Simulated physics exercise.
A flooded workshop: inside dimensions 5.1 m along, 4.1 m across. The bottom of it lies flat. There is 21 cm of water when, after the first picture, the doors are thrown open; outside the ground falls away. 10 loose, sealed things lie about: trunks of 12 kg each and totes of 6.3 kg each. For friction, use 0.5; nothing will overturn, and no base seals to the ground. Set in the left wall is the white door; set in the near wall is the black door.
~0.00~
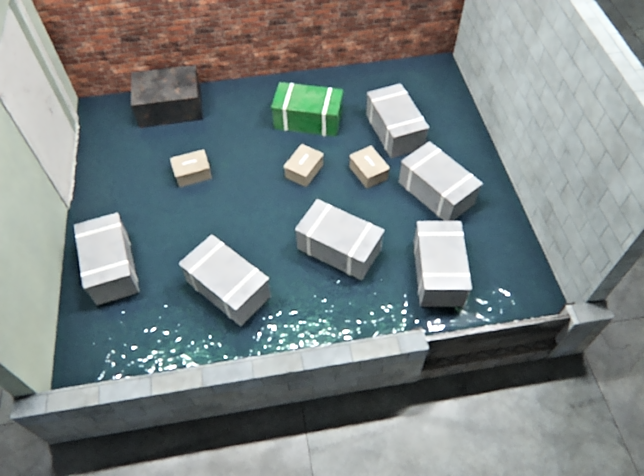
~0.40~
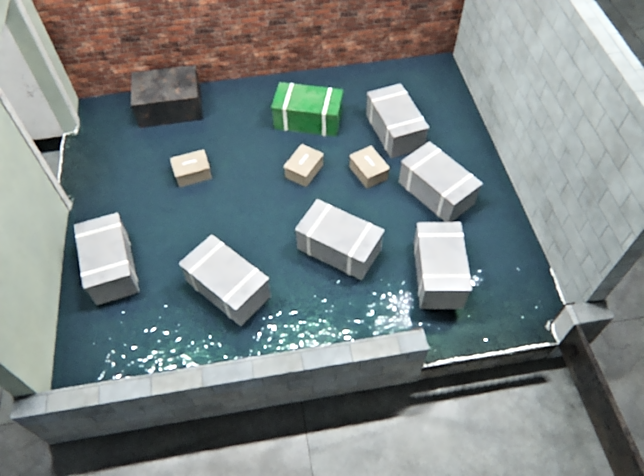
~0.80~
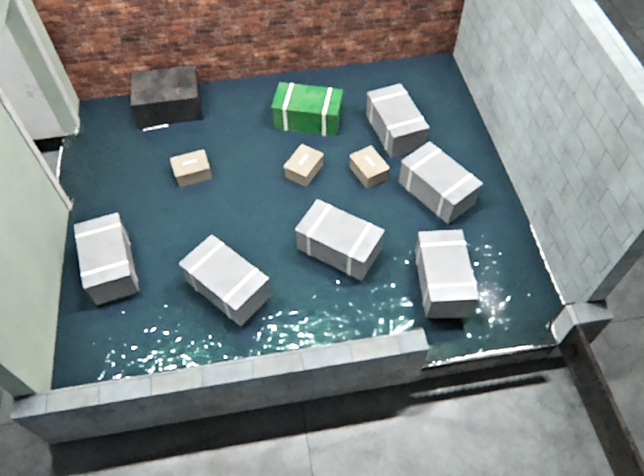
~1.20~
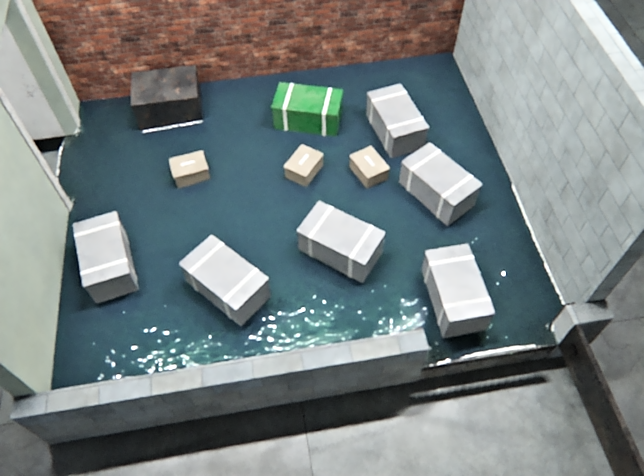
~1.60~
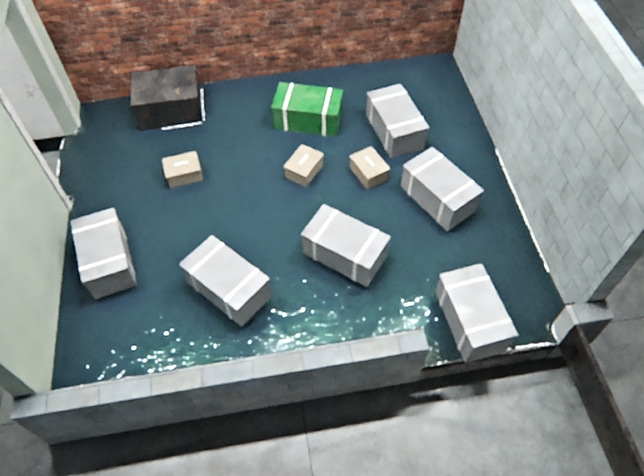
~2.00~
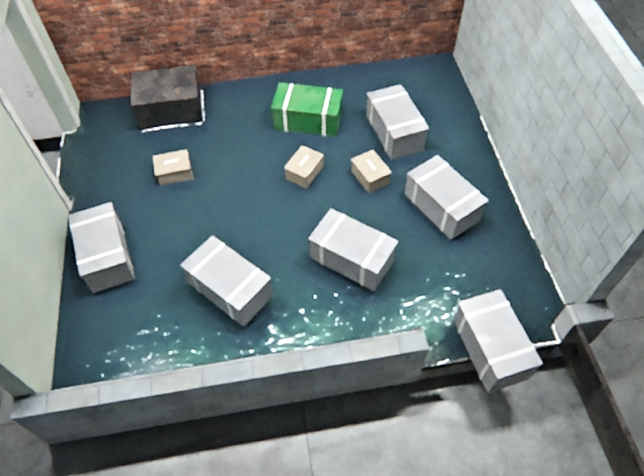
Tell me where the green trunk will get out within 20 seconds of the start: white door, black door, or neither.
The green trunk - neither.
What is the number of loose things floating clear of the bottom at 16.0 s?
At that time, 4.
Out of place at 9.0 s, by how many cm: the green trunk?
Close to 50 cm.
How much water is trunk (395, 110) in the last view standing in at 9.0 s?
11 cm.
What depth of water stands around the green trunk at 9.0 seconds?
Roughly 11 cm.
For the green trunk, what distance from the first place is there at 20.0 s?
Around 120 cm from where it started.
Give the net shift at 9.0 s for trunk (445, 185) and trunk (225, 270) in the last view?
Gone out; 30 cm.
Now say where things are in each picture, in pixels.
The green trunk at (308, 98), afloat; 21 cm deep round most things; 0 of 10 have shifted, in the first frame.
The green trunk at (308, 98), afloat; about 4170 L in view; 0 of 10 have shifted, in the second frame.
The green trunk at (308, 98), afloat; about 4080 L in view; 1 of 10 have shifted, in the third frame.
The green trunk at (308, 98) floats; 21 cm deep round most things; 1 of 10 have shifted, in the fourth frame.
The green trunk at (308, 98) floats; about 3870 L in view; 5 of 10 have shifted, in the fifth frame.
The green trunk at (307, 99), afloat; about 3760 L in view; 5 of 10 have shifted, in the sixth frame.
After 4.0 s the green trunk is near (295, 115), 0.3 m from its start, afloat; 1 of 10 are out; 9 afloat.
After 9.0 s the green trunk is near (279, 127), 0.5 m from its start, afloat; 5 of 10 are out; 5 afloat.
After 16.0 s the green trunk is near (245, 150), 1.0 m from its start, afloat; 6 of 10 are out; 4 afloat.
After 20.0 s the green trunk is near (226, 156), 1.2 m from its start, afloat; 7 of 10 are out; 3 afloat.
